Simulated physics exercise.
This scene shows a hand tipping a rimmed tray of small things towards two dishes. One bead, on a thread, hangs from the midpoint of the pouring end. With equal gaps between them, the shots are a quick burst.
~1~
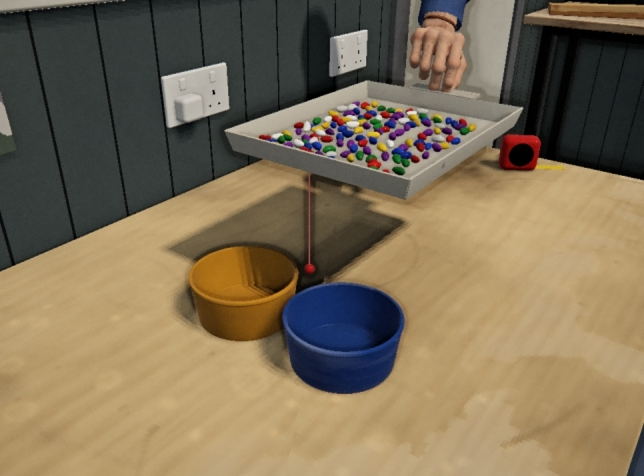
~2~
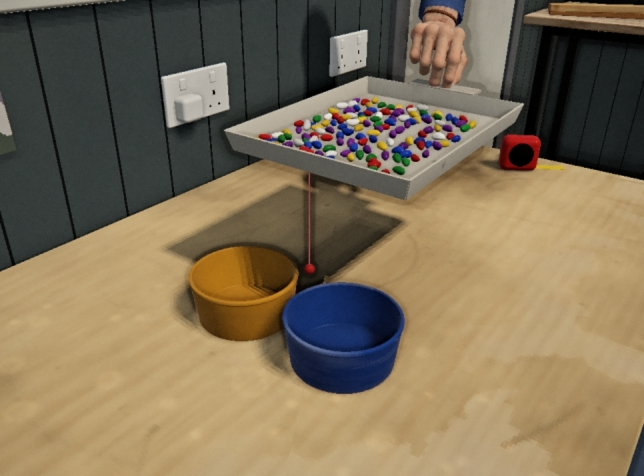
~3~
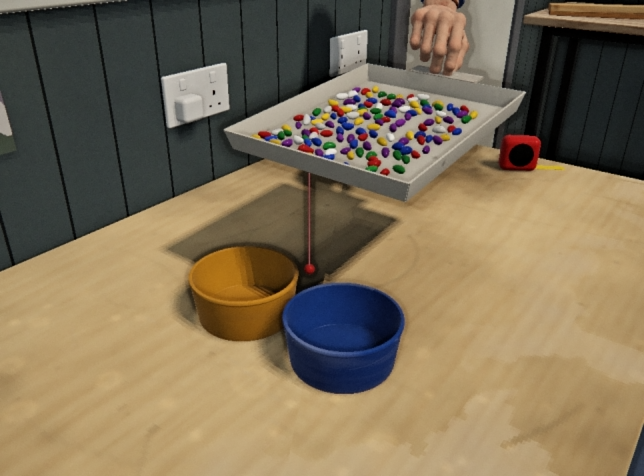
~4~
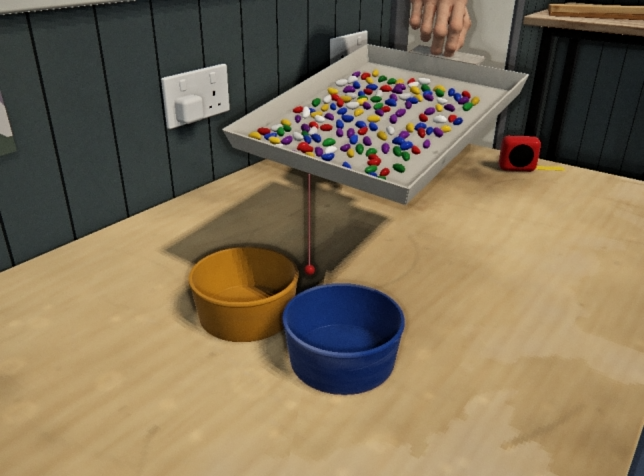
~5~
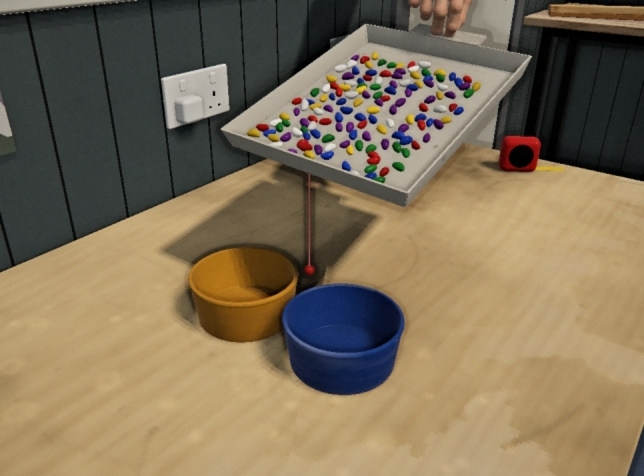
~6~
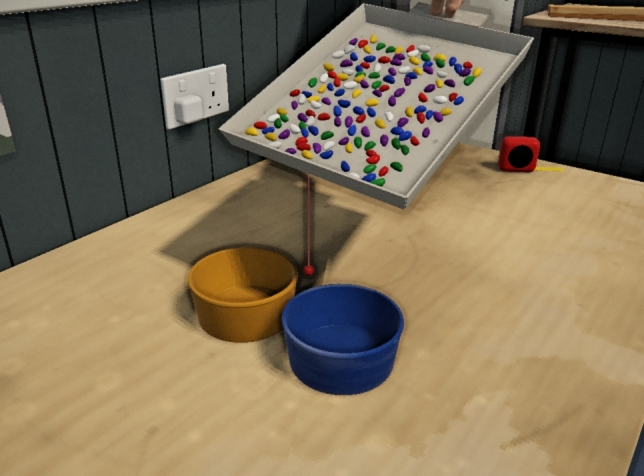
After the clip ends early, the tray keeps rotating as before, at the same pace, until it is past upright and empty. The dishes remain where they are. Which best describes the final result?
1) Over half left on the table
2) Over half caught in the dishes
(2) Over half caught in the dishes.
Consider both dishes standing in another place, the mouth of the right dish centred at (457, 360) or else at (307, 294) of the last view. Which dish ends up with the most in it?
First try, the one on the left; second try, the one on the right.
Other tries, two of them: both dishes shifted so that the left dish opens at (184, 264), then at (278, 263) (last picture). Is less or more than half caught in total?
Well, not up to half at the first spot and not up to half at the second.
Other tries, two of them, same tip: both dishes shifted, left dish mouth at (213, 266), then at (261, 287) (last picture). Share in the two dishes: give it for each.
You'd end up with around 40 per cent and then around 90 per cent.
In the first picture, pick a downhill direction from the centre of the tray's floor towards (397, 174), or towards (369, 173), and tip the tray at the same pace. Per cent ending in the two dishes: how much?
You'd see roughly 60 per cent the first time and 80 per cent the second.
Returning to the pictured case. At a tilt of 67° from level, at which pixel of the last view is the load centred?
I'd mark the middle close to (341, 151).
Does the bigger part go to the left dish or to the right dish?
It's the right of the two that is fuller.
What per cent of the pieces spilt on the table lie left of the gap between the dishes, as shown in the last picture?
I make it about 50 percent or so.
Just after the last frame, tray tipped steeply; almost all on the tray; about a tenth in the air.
A moment on, tray tipped past a quarter turn; roughly a third on the tray; roughly a quarter in the right dish; about a tenth outside both; roughly a quarter in the air.
Further on, tray tipped past a quarter turn; roughly two thirds in the right dish; just a few in the left dish; roughly a third outside both.
When it is over, tray tipped past a quarter turn; roughly two thirds in the right dish; just a few in the left dish; roughly a third outside both.
